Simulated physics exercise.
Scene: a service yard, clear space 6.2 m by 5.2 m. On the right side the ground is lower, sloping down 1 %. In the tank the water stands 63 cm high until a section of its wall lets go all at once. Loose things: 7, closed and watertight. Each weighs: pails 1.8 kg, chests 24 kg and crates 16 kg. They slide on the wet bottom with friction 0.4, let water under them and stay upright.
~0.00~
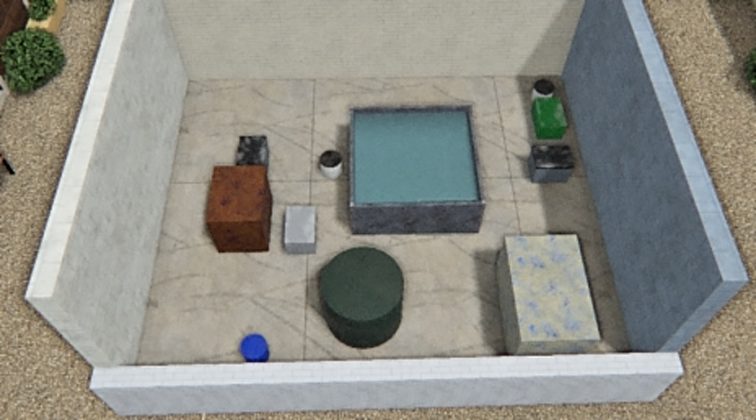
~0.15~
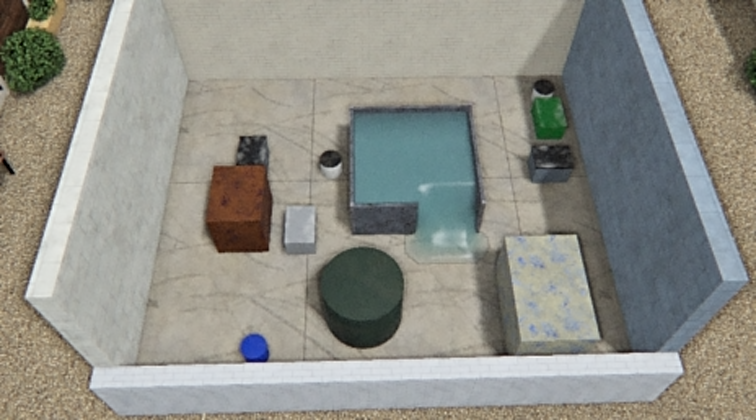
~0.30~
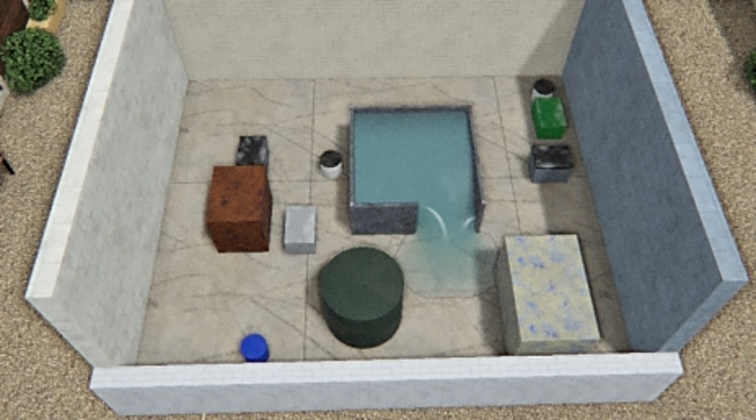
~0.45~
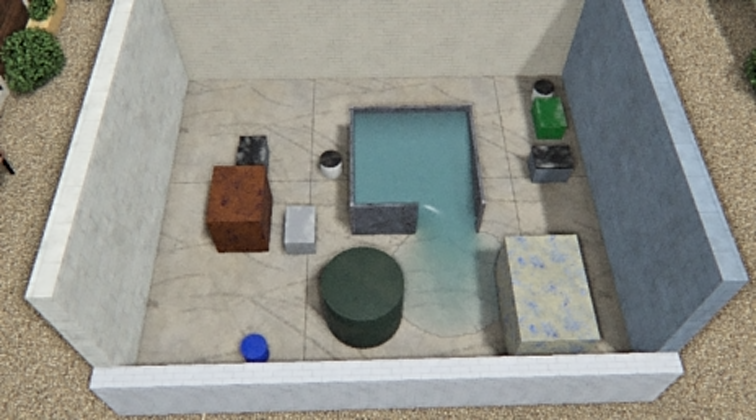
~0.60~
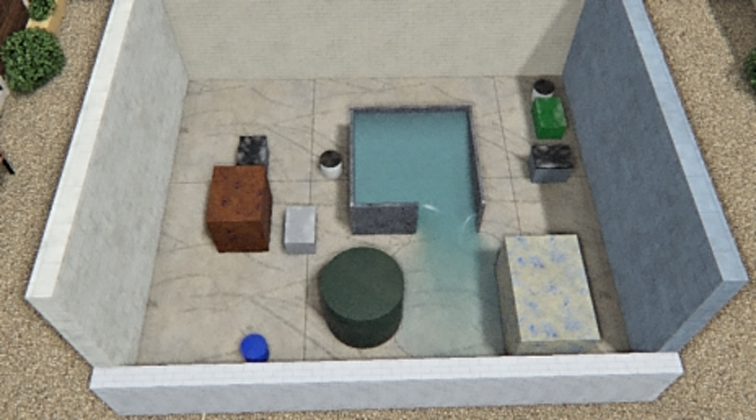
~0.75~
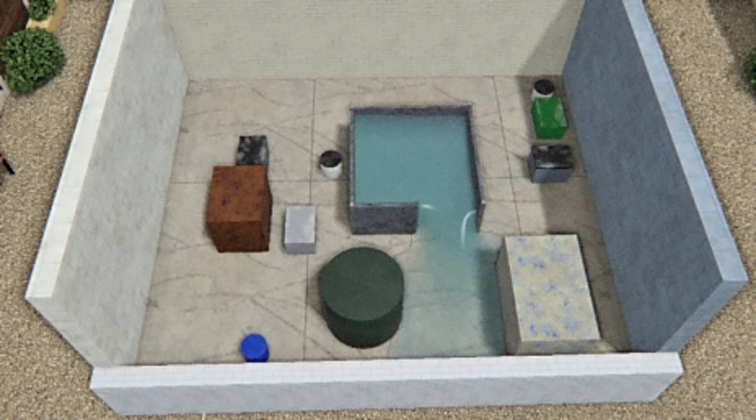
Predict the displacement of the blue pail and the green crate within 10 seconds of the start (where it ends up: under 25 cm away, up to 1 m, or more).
Result: The blue pail is pushed well clear; the green crate rests nearly unmoved.
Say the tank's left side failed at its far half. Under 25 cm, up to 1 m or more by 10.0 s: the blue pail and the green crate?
Under that change the blue pail would be borne far and the green crate would drift slightly.
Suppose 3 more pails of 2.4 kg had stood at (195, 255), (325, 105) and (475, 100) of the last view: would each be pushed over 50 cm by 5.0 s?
First outside the limit, then inside the limit, then inside the limit.
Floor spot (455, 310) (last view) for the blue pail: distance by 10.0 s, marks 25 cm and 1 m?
Well, it is shoved a long way.
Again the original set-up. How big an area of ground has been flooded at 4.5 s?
21 m2.
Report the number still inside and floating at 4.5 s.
I count 1.
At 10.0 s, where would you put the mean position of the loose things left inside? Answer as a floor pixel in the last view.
Mean position: Approximately (438, 142).
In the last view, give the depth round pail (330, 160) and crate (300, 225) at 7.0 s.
Around 2 cm and 5 cm.
After 2.0 s the blue pail is near (234, 343), 0.2 m from its start, aground; the green crate is near (550, 111), 0.0 m from its start, aground; 0 afloat.
After 4.5 s the blue pail is near (188, 176), 2.8 m from its start, afloat; the green crate is near (550, 111), 0.0 m from its start, aground; 1 afloat.
After 7.0 s the blue pail is near (272, 72), 4.7 m from its start, afloat; the green crate is near (550, 111), 0.0 m from its start, aground; 1 afloat.
After 10.0 s the blue pail is near (462, 86), 5.2 m from its start, afloat; the green crate is near (550, 111), 0.0 m from its start, aground; 3 afloat.
